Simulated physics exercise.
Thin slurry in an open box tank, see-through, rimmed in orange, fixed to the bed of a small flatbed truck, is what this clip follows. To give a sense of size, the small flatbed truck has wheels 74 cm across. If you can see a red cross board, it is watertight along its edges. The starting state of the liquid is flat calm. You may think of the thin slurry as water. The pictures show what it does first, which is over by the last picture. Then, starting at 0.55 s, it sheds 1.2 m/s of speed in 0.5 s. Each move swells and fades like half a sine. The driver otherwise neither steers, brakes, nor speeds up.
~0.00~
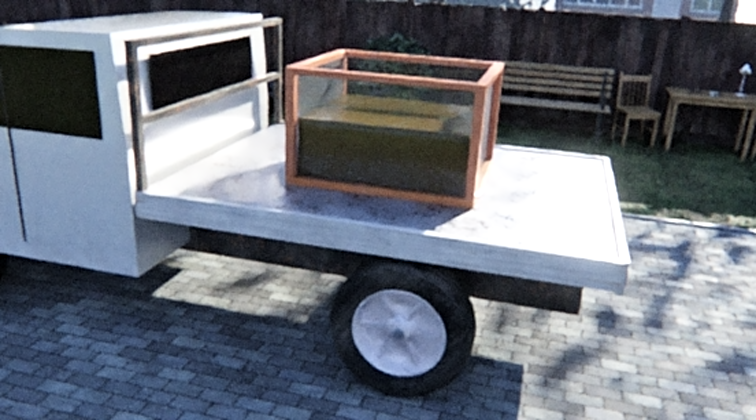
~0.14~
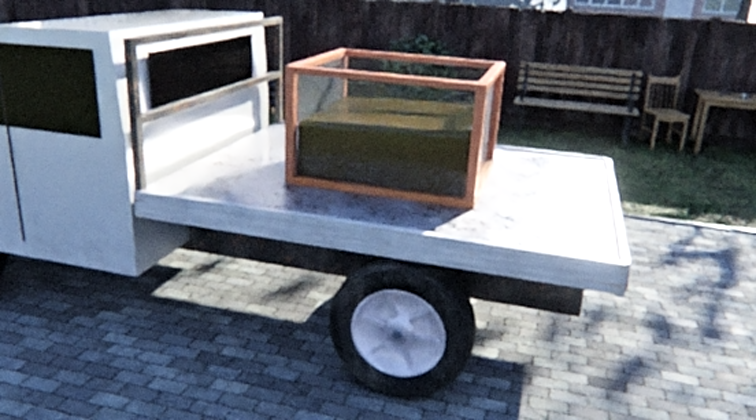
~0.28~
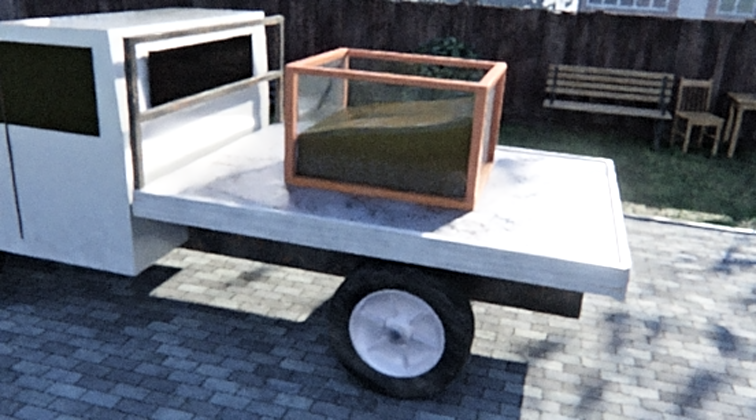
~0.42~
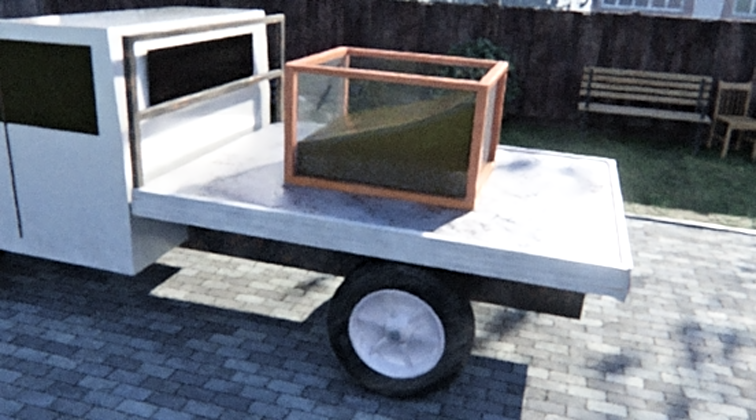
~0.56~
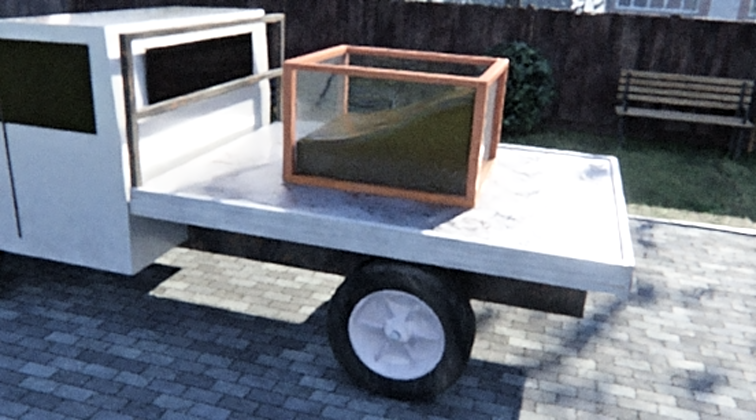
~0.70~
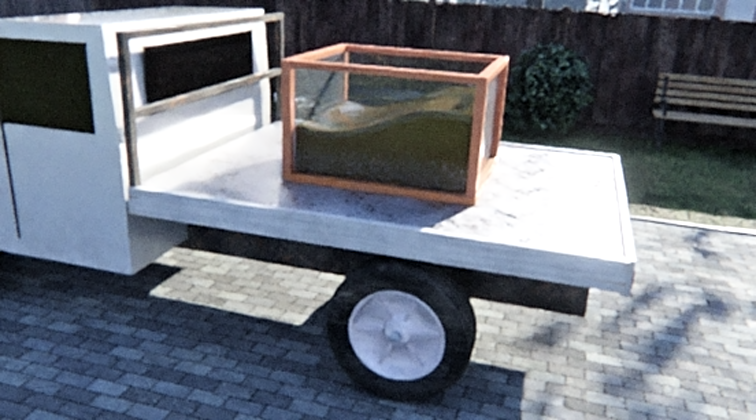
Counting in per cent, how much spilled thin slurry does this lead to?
Some 3 per cent goes overboard.
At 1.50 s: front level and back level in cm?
Front: 40 cm; back: 24 cm.
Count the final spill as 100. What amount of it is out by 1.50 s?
I'd say some 20 percent by then.
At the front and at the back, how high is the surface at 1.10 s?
Front 84 cm, back 14 cm.
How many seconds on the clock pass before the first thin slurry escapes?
1.5 s.
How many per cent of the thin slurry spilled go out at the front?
Spill fraction there: Roughly 50 per cent.
Then, 1.10 s in, front 85 cm, middle 22 cm, back 14 cm above the floor; no loss so far.
Then, 1.50 s in, front 40 cm, middle 32 cm, back 24 cm above the floor; the loss stands at 1 per cent, over the front.
Then, 2.00 s in, front 12 cm, middle 29 cm, back 64 cm above the floor; the loss stands at 1 per cent, over the front.
Then, 4.03 s in, the loss stands at 3 per cent, over the front and the back, a little elsewhere, 8 of 251 litres.
